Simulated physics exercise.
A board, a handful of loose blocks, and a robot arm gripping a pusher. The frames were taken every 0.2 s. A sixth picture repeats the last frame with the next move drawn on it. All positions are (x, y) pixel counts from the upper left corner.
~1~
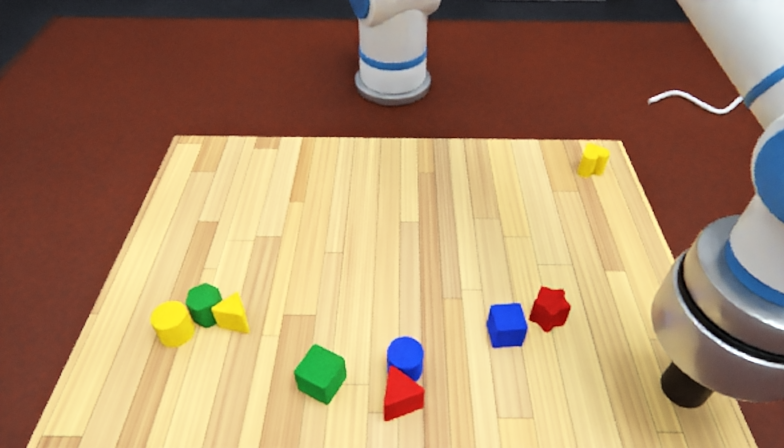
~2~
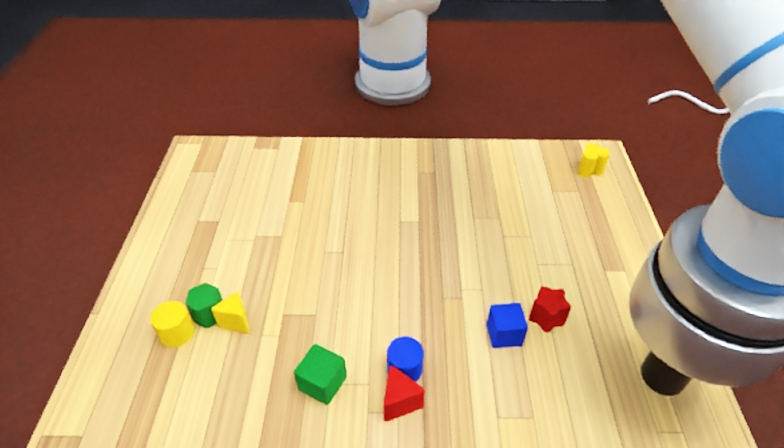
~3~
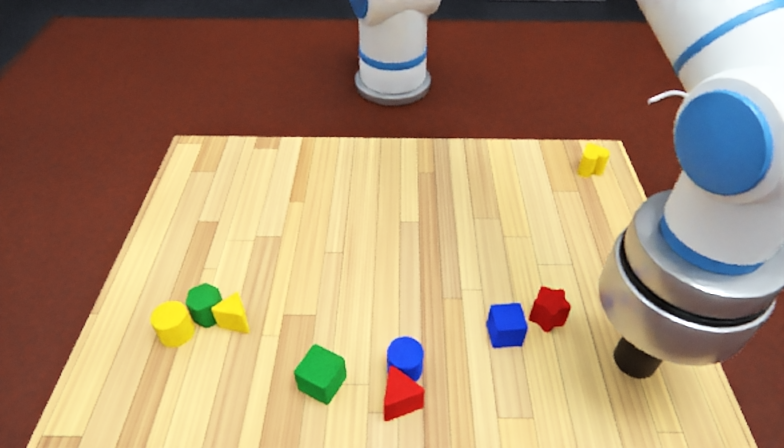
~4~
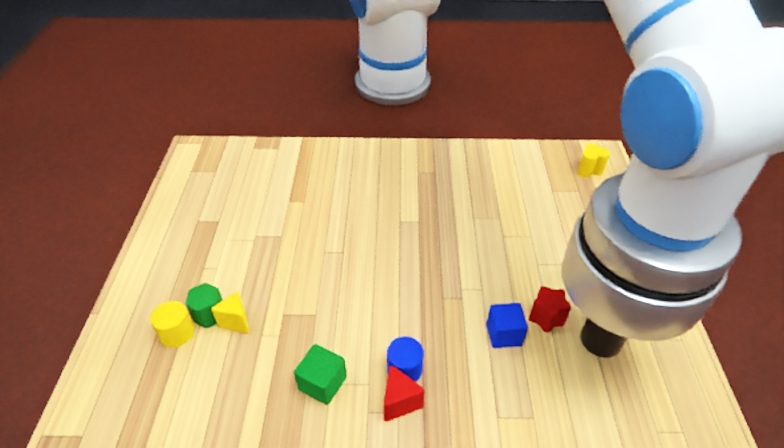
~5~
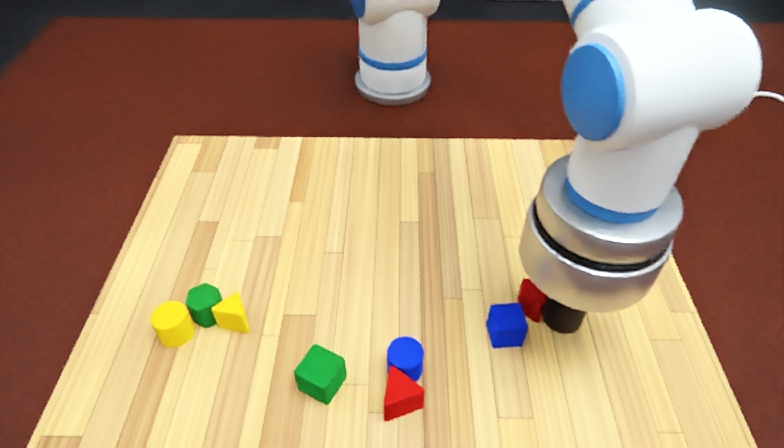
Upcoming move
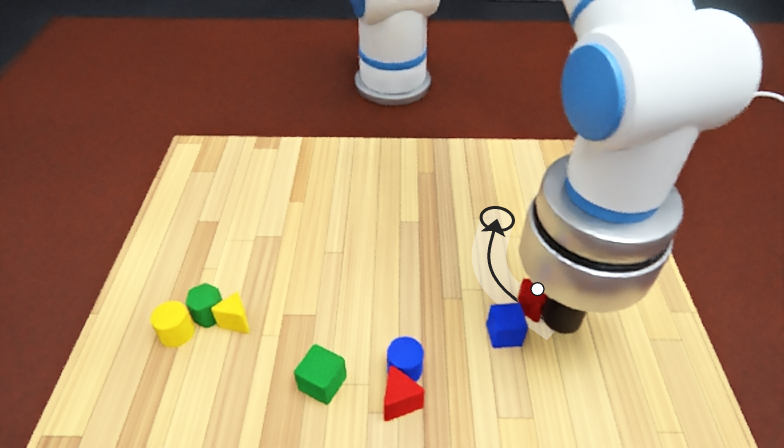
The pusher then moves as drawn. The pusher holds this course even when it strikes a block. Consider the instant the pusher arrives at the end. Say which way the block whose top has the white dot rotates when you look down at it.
Short answer: Counterclockwise.
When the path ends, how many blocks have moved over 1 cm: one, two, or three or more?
My best guess is that a single block moves over 1 cm.
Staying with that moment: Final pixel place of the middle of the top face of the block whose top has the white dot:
The spot you're after is about (462, 228) in the image.
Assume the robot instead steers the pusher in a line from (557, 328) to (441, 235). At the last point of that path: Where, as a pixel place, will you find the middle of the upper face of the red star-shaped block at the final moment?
I'd place it at (422, 201), taking the centre of its top.
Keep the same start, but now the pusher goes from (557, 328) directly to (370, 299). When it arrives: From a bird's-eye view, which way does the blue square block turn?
Looking down: Anticlockwise.
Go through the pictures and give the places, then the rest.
The first picture shows pusher's lower end (683, 389); blue square block (509, 316); red star-shaped block (553, 299).
The second picture shows pusher (662, 377); blocks still.
The third picture shows pusher (634, 360); blocks still.
The fourth picture shows pusher (601, 340); blocks still.
The fifth picture shows pusher (562, 318); blue square block (509, 316); red star-shaped block (538, 289).
Drawn move, from (557, 328) via (510, 294) and (489, 255), ending at (497, 219); the dot is on the red star-shaped block.
On the path given first. One third of the way, pusher (512, 284); red star-shaped block (490, 257).
Two thirds of the way, pusher (491, 243); red star-shaped block (463, 229), turned 30° anticlockwise.
At the end, pusher (499, 208); blue square block still; red star-shaped block (462, 228), turned 45° anticlockwise.
